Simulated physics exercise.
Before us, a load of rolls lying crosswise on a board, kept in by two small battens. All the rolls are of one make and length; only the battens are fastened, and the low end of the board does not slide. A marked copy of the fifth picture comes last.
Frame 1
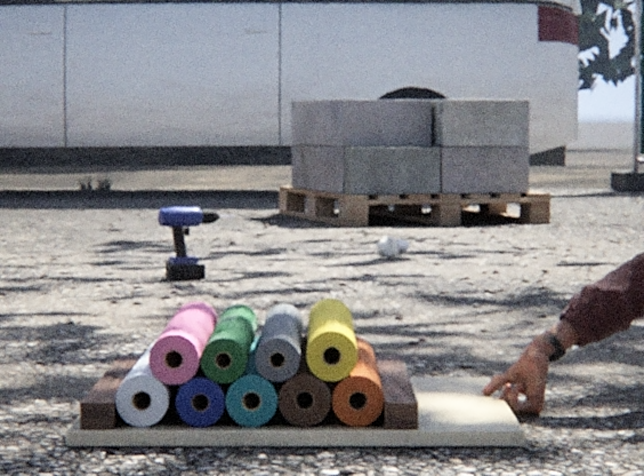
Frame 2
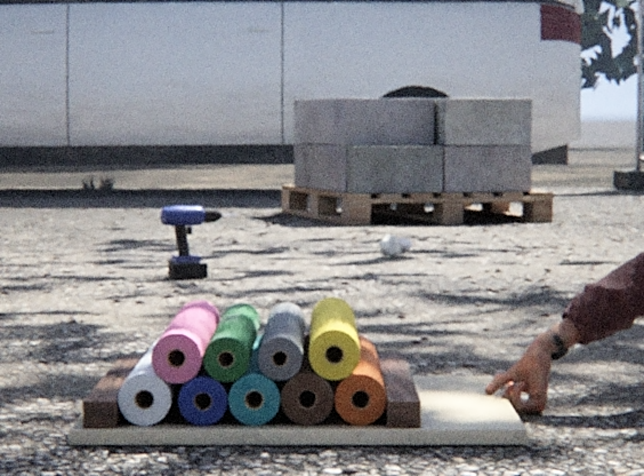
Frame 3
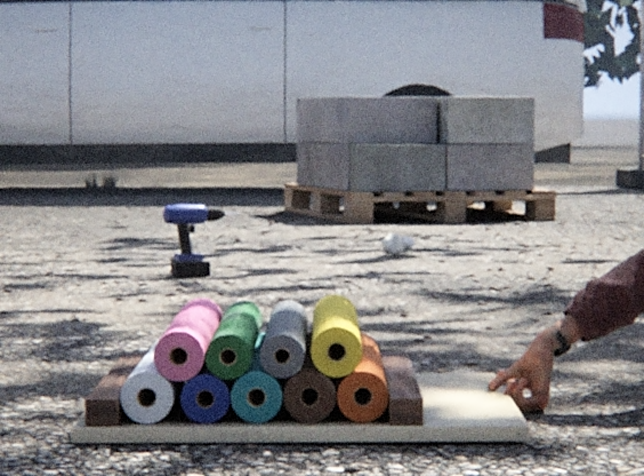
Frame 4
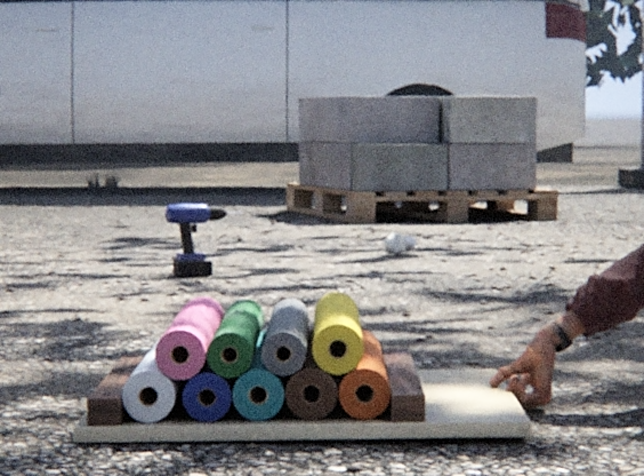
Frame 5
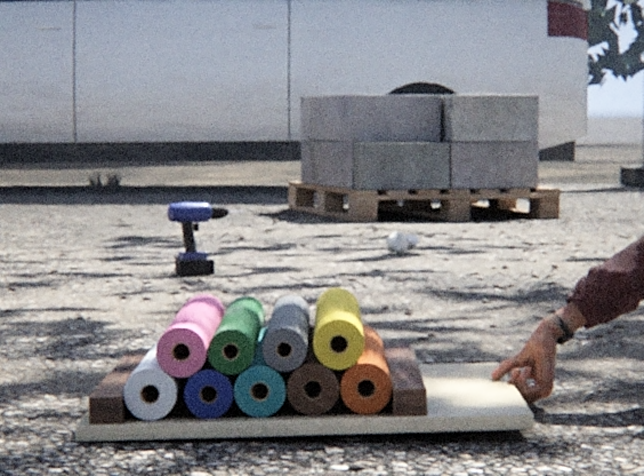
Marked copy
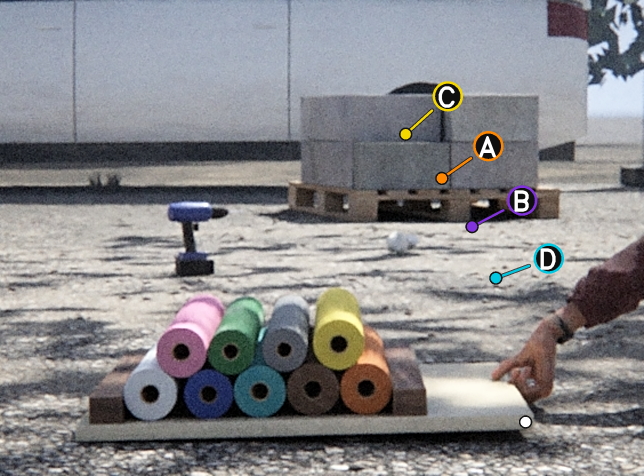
A hand and forearm in a dark reddish sleeve reach in from the right at a board on sunlit gravel, seen from low in front, with a pale vehicle behind. White, blue, turquoise, brown and orange rolls lie between two battens beneath pink, green, grey and yellow ones, before a drill and grey blocks on a pallet. The hand slightly raises the board's right end while the view drifts slightly left.
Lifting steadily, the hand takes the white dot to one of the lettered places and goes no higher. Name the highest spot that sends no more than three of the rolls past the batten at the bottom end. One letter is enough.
Raise it to B.
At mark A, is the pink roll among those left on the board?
The pink roll: No.
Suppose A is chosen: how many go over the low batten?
The count is four.
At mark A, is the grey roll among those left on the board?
The grey roll: No.
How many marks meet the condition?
Two of them.
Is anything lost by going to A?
At A: Yes.
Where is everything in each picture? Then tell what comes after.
In the first picture, blue roll (201, 402); turquoise roll (252, 401); brown roll (305, 400).
In the second picture, brown roll (307, 399); orange roll (360, 399).
In the third picture, board (302, 393); pink roll (179, 356).
In the fourth picture, board (304, 390); white roll (148, 396); blue roll (207, 397).
In the fifth picture, board (306, 386); white roll (151, 394); blue roll (209, 394).
On the marked copy, A at (442, 178); B at (472, 227); C at (406, 134); D at (496, 278); the white dot at (526, 422).
Taking B. A third of the way, board at 16°.
Two thirds of the way, board at 28°.
When it is over, board at 28°, none over the low batten.
As for the rest, A four over the low batten (grey, pink, yellow, green); C four over the low batten (grey, pink, yellow, green); D none over the low batten.
